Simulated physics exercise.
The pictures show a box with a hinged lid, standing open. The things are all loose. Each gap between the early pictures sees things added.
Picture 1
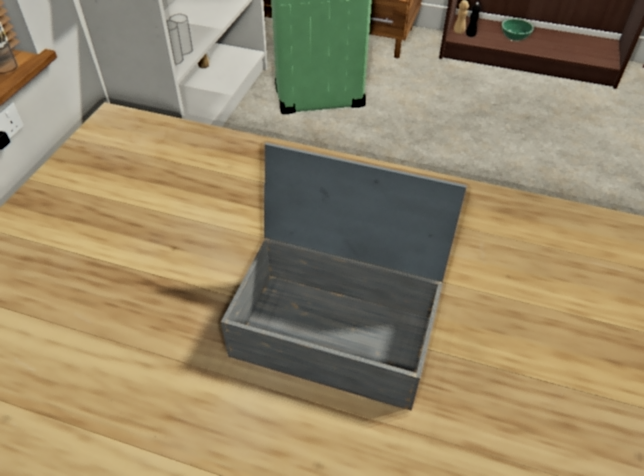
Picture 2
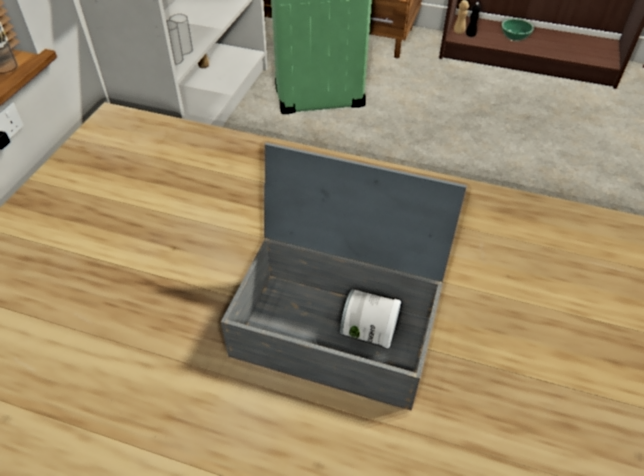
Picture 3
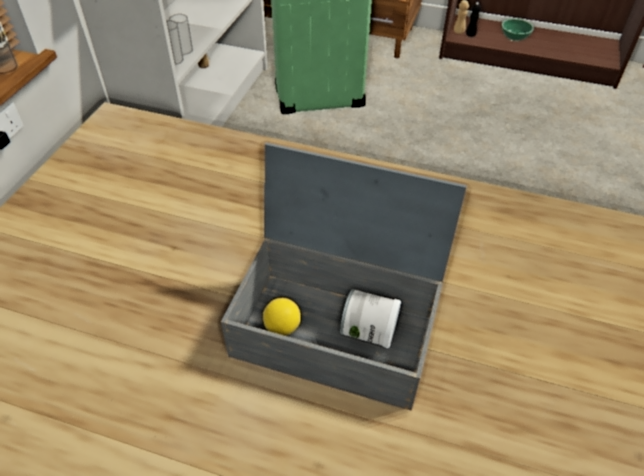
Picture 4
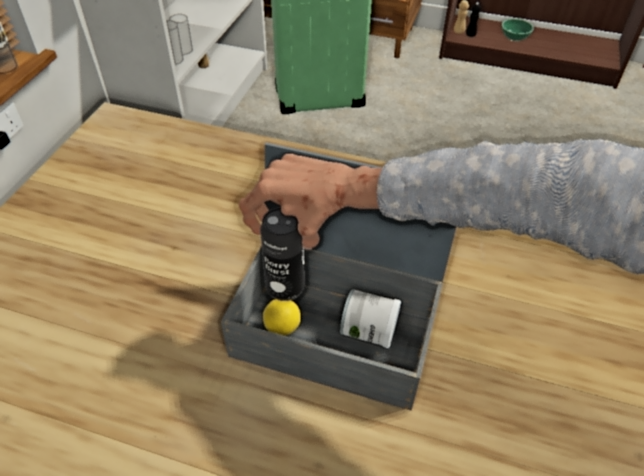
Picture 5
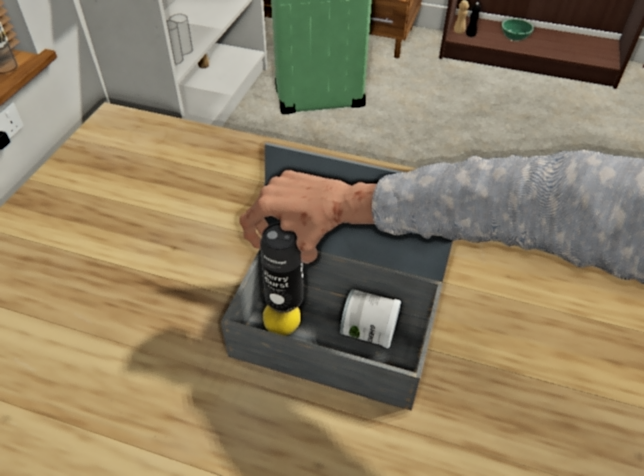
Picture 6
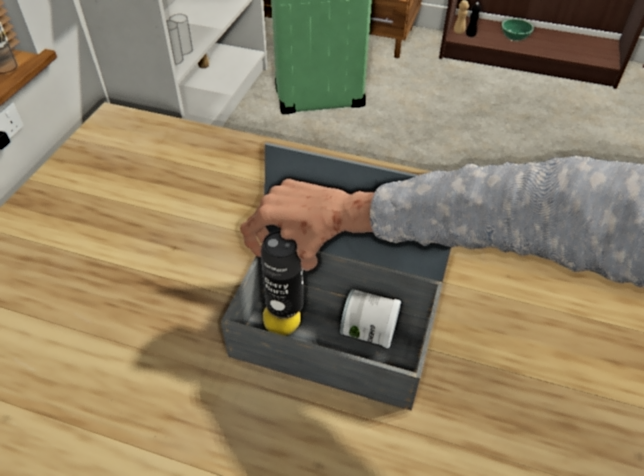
A hand lowering a black bottle into an open grey box after a white container and a yellow lemon appear inside.
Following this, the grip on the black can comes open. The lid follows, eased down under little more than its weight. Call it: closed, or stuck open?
Closed.
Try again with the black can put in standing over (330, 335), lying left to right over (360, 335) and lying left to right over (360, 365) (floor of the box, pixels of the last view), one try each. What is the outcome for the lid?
First try leaves it shut, second try leaves it shut, third try leaves it shut.
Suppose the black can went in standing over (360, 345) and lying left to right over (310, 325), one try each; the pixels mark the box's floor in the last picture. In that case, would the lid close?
Lid: First try open, second try closed.
Then, 0.90 s on from there, lid starting down; black can on its side near (332, 353); yellow lemon shifted a little.
Then, 1.70 s on from there, lid 50° above the rim; black can on its side near (333, 353); yellow lemon shifted a little; white tin shifted a little.
In the end, lid shut; toppled in the box, black can; the other 2 unmoved. At the end, from the last picture's camera, black can near (332, 353).
